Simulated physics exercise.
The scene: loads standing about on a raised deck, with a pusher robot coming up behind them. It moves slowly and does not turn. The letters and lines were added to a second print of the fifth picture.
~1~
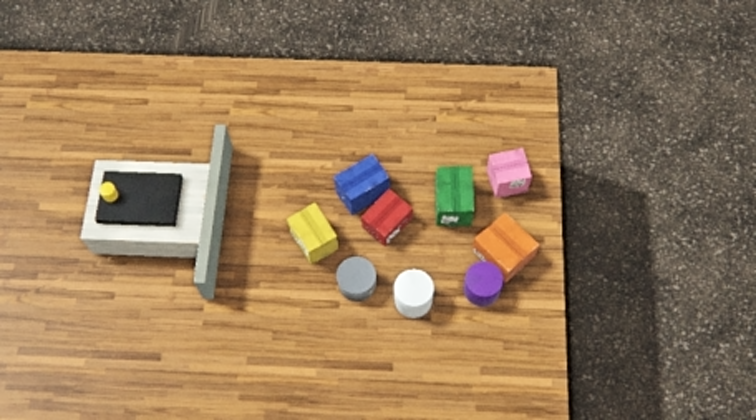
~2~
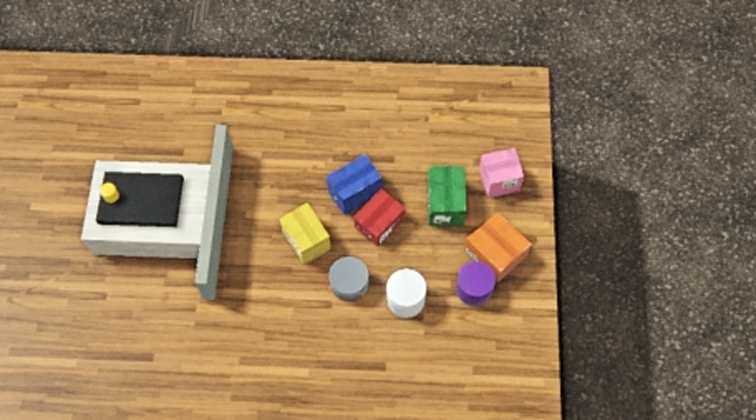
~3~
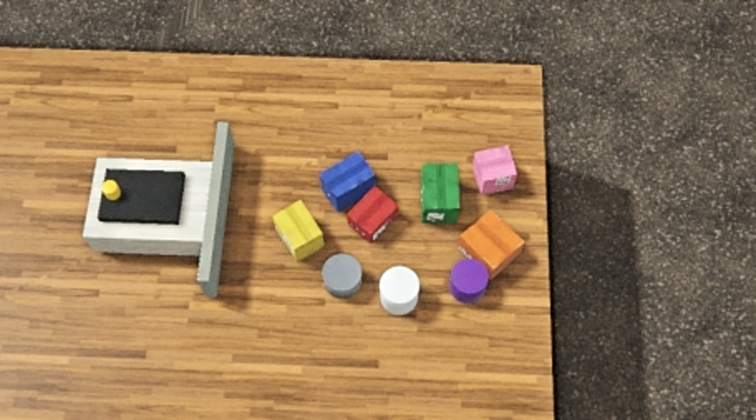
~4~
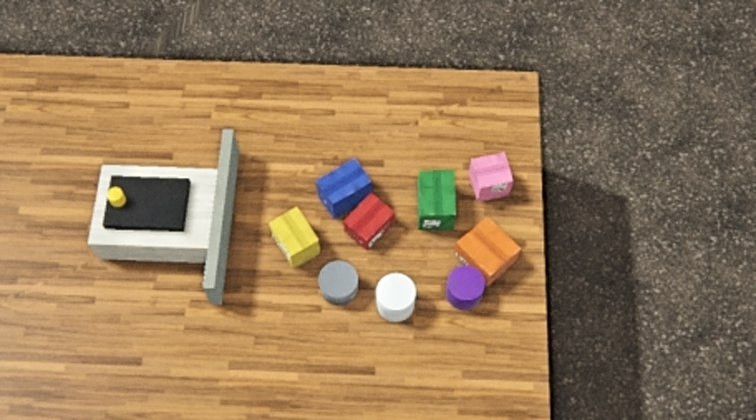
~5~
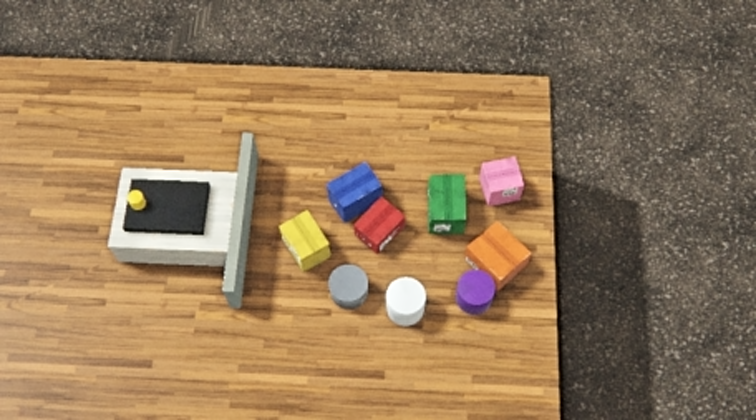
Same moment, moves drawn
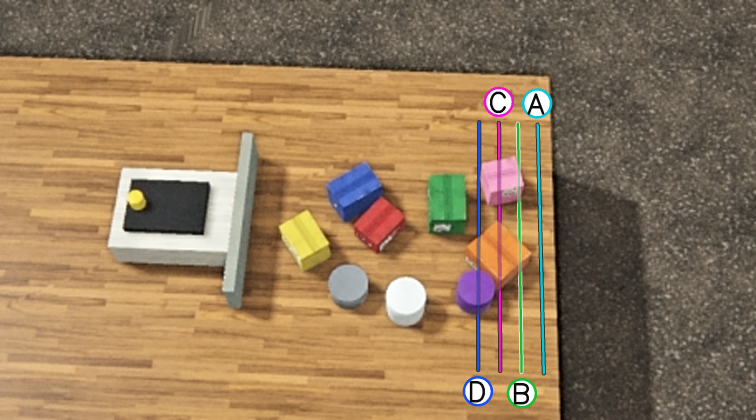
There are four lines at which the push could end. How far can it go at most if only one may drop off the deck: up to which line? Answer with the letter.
It should halt at D.
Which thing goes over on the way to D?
It is the pink box.
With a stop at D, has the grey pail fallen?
By then, no.
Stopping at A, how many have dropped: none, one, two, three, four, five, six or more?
Six or more.
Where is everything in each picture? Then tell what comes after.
In the first picture, grey pail (357, 280); white canister (414, 294); robot (145, 198).
In the second picture, robot (146, 199); green parcel (447, 197).
In the third picture, robot (148, 196); orange box (491, 245).
In the fourth picture, robot (153, 203); red parcel (369, 221).
In the fifth picture, robot (173, 206); grey pail (349, 288); white canister (406, 302); purple canister (475, 292).
On the marked copy, A at (541, 241); B at (520, 240); C at (500, 240); D at (479, 239).
Taking D. A third of the way, robot (258, 210); blue box (362, 193); red parcel (385, 224).
Two thirds of the way, robot (345, 213); pink box (525, 176); green parcel (498, 195).
When it is over, robot (411, 216); pink box over the edge; orange box (546, 257); one fallen.
As for the rest, A drops eight; B drops five; C drops four.
